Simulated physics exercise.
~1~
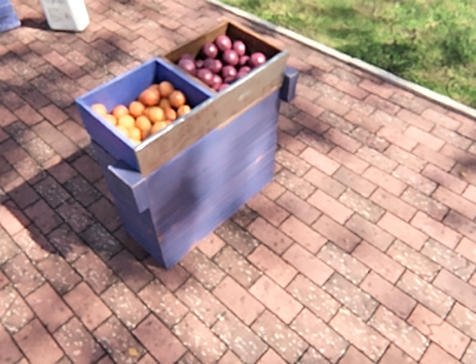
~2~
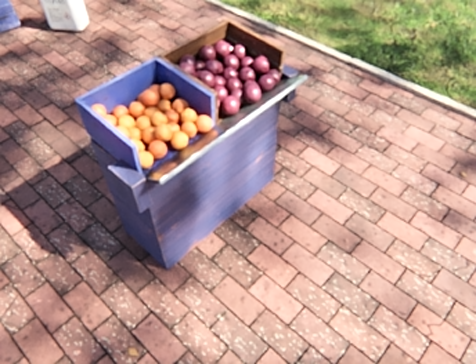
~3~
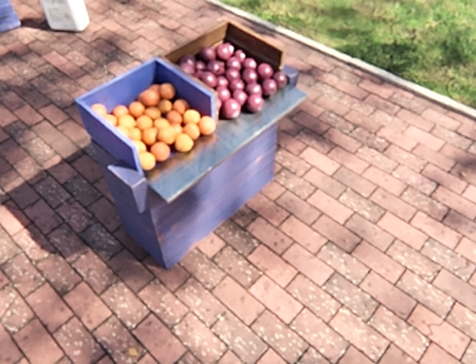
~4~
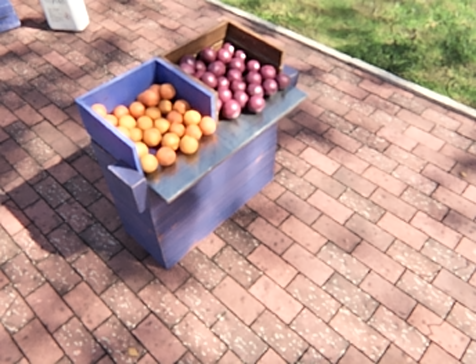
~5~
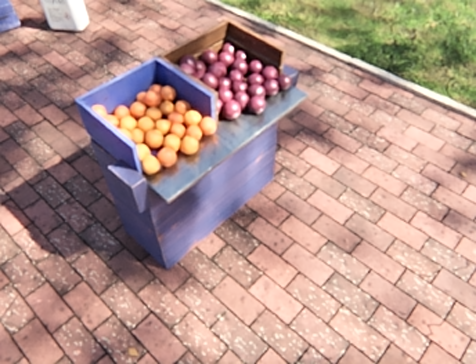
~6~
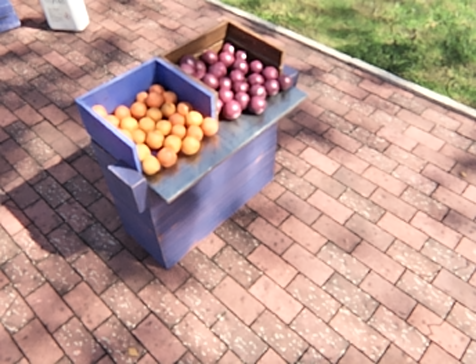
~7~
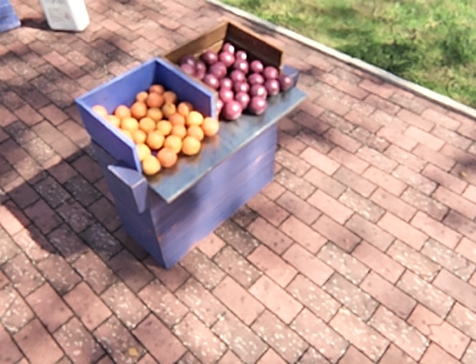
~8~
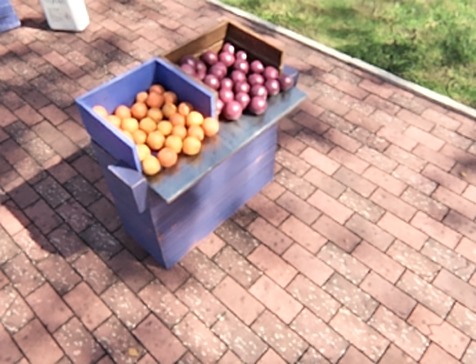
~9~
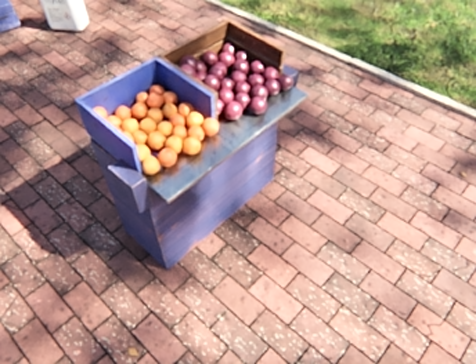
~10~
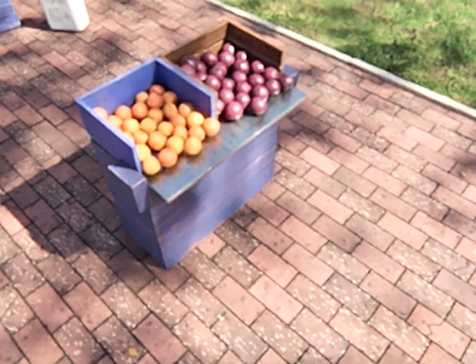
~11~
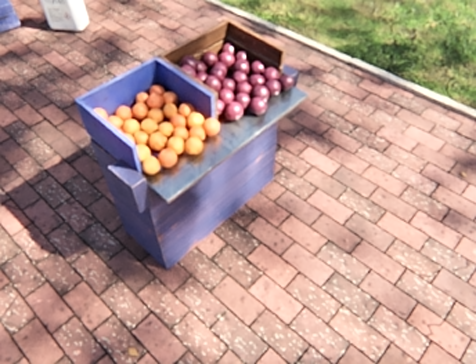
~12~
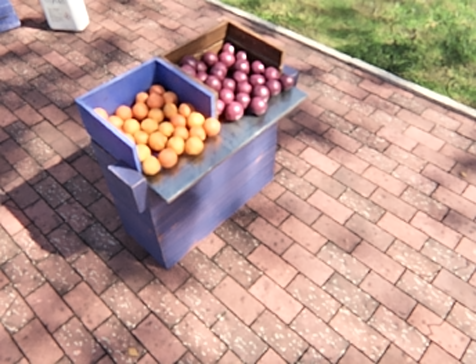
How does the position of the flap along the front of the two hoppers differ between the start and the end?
At the start the flap stands upright across the front of the hoppers. By the end it has been lowered and lies on its side in front of them.
